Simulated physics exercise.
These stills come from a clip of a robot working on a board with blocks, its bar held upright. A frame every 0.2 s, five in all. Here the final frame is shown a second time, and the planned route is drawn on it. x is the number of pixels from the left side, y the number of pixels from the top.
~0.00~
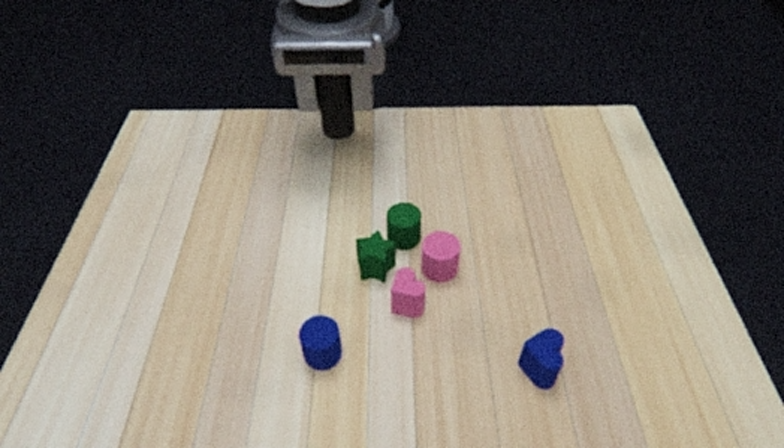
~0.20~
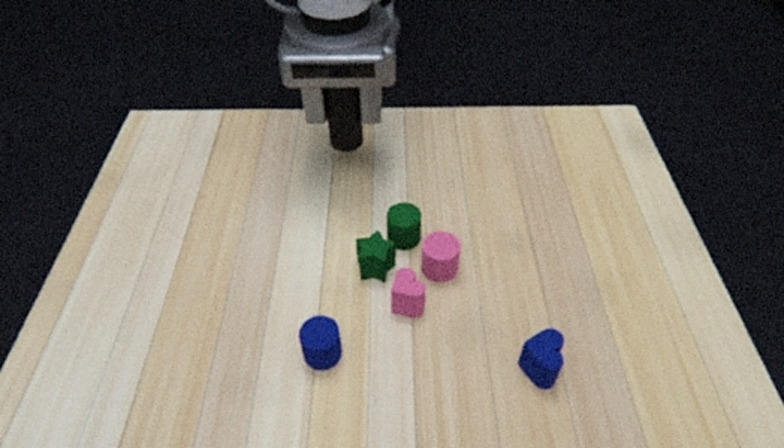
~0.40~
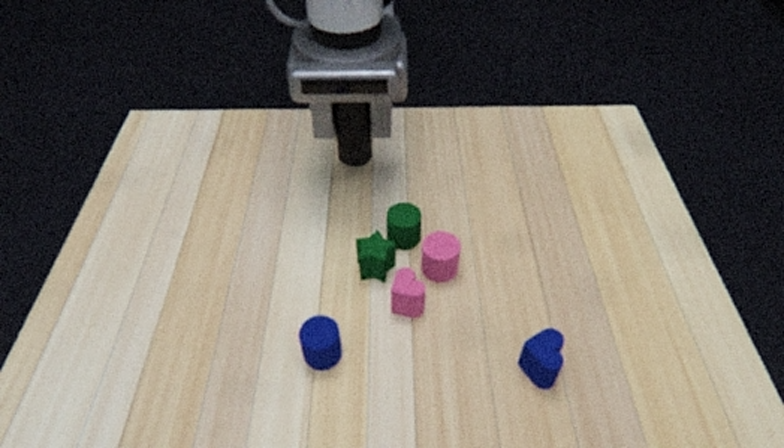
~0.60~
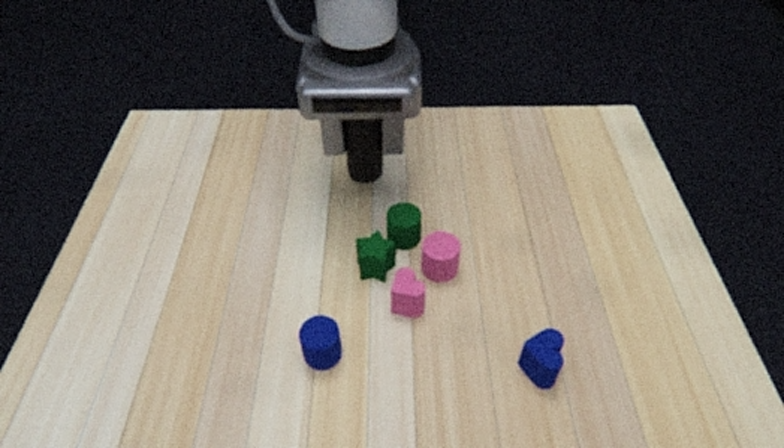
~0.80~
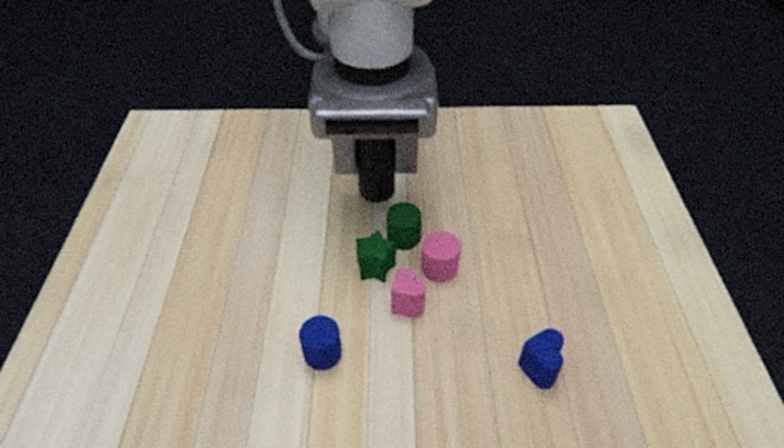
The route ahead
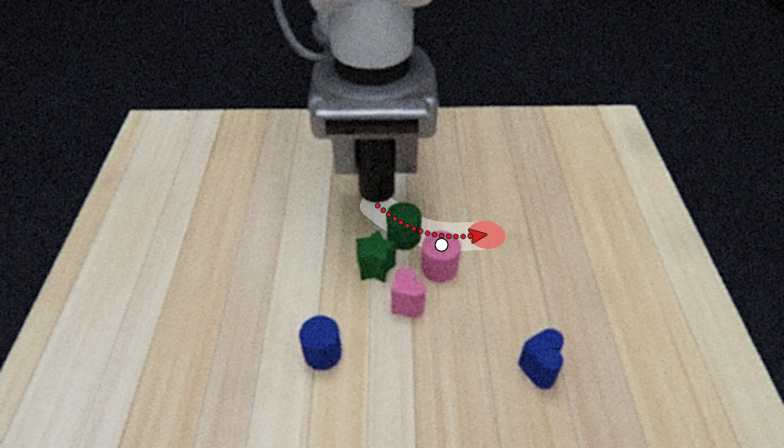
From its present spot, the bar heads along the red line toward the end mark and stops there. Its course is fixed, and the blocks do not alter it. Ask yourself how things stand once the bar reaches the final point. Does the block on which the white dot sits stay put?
It seems not.
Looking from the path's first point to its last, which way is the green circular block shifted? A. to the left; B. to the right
B: To the right.
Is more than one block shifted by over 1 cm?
I expect so.
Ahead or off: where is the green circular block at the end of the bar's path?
It will get left beside or behind the bar.
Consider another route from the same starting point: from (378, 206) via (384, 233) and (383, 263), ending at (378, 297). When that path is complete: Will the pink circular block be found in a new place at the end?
Yes.
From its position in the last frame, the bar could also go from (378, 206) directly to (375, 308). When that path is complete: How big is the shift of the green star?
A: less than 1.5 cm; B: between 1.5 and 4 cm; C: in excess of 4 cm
C - in excess of 4 cm.
The line goes from (378, 206) over (407, 226) and (446, 236) to (487, 235); the dot is on the pink circular block.
On the path given first. One third of the way, bar at (407, 210); green circular block at (417, 229); pink circular block at (445, 249).
Two thirds of the way, bar at (447, 221); green circular block at (426, 238); pink circular block at (451, 262).
At the end, bar at (489, 219); green star unmoved; green circular block at (426, 238); pink circular block at (451, 262).
